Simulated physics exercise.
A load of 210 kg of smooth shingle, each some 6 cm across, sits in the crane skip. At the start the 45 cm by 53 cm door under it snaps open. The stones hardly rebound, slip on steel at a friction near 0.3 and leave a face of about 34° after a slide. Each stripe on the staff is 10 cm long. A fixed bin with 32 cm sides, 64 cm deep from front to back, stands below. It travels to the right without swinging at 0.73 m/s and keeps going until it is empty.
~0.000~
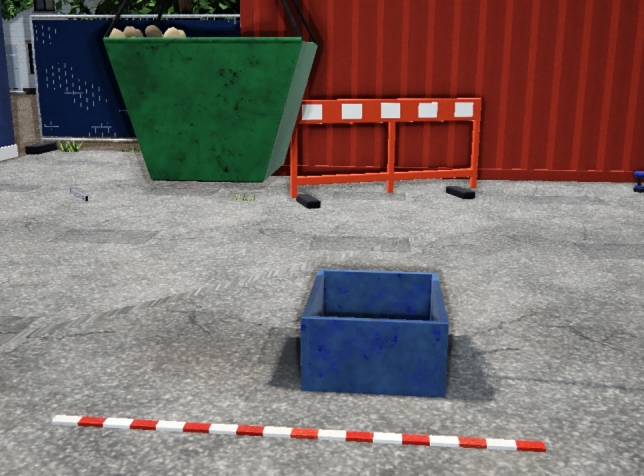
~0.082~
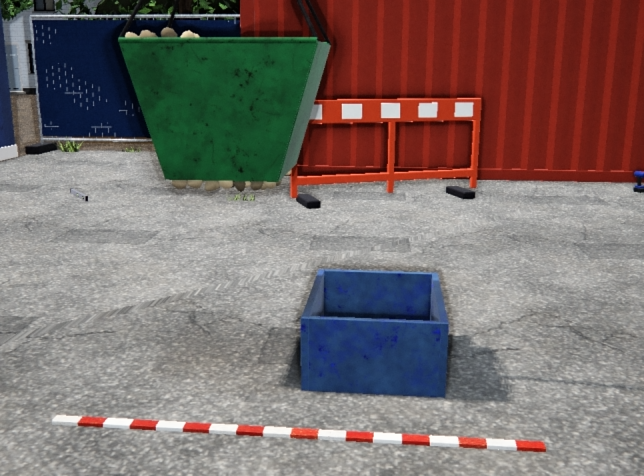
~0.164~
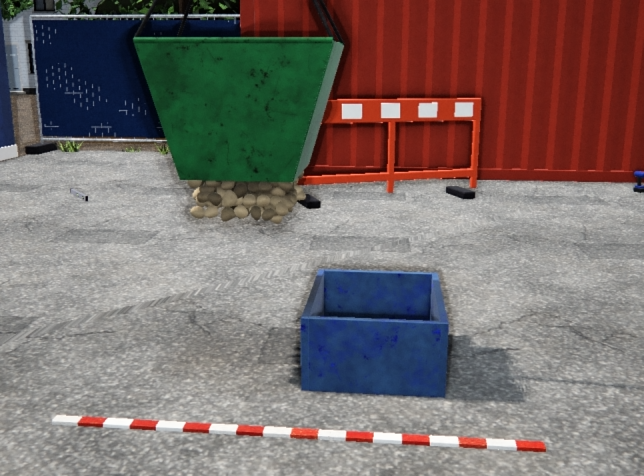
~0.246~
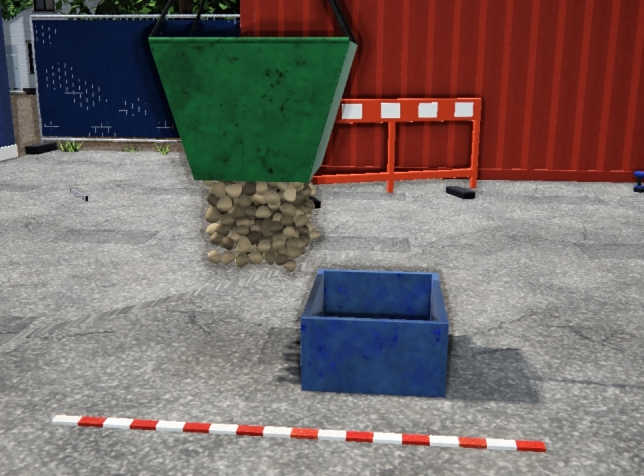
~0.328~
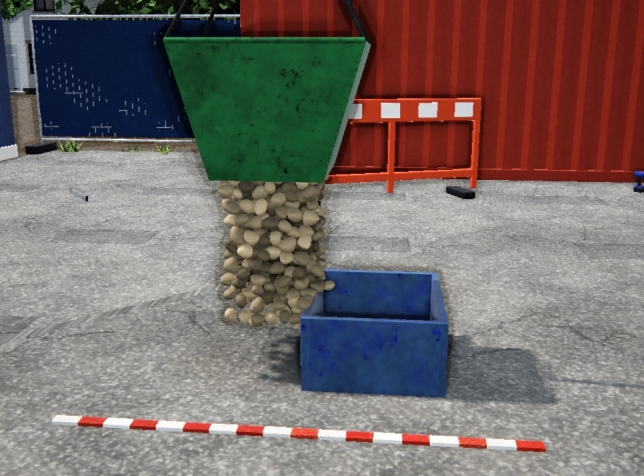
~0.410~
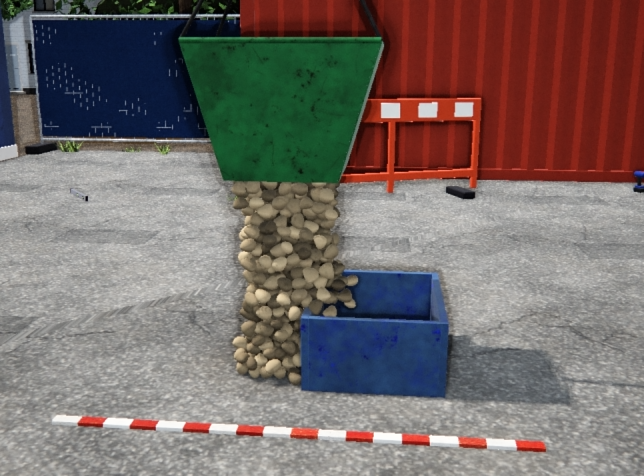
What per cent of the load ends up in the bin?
Close to 33 in a hundred.
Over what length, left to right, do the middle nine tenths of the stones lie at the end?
Roughly 130 cm.
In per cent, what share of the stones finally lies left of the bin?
Near 60 in a hundred.
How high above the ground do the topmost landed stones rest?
Some 24 cm high.
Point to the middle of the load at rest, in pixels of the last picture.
Near (289, 343).
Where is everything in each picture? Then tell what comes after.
In the first frame, the outlet is at (206, 168); nothing has dropped yet.
In the second frame, the outlet is at (221, 168); 7 % is out.
In the third frame, the outlet is at (236, 168); 20 % is out, the lowest stones still above the rim at (263, 208), 69 cm up.
In the fourth frame, the outlet is at (251, 169); 39 % is out, the lowest stones still above the rim at (273, 252), 50 cm up.
In the fifth frame, the outlet is at (265, 169); 61 % is out, the lowest stones still above the rim at (275, 277), 36 cm up.
In the sixth frame, the outlet is at (280, 169); 84 % is out, the lowest stones still above the rim at (308, 282), 36 cm up.
After 0.7 s, 0 % in the crane skip, 63 % falling or lying left of the bin, 33 % falling or lying in the bin, 3 % falling or lying beside or right of the bin; the stones farthest right are at (426, 333).
After 1.1 s, 0 % in the crane skip, 62 % falling or lying left of the bin, 33 % falling or lying in the bin, 4 % falling or lying beside or right of the bin; the stones farthest right are at (470, 389).
After 1.7 s, 0 % in the crane skip, 62 % falling or lying left of the bin, 33 % falling or lying in the bin, 5 % falling or lying beside or right of the bin.
After 2.6 s, 0 % in the crane skip, 62 % falling or lying left of the bin, 33 % falling or lying in the bin, 5 % falling or lying beside or right of the bin.
After 4.5 s, 0 % in the crane skip, 62 % left of the bin, 33 % in the bin, 5 % beside or right of the bin.
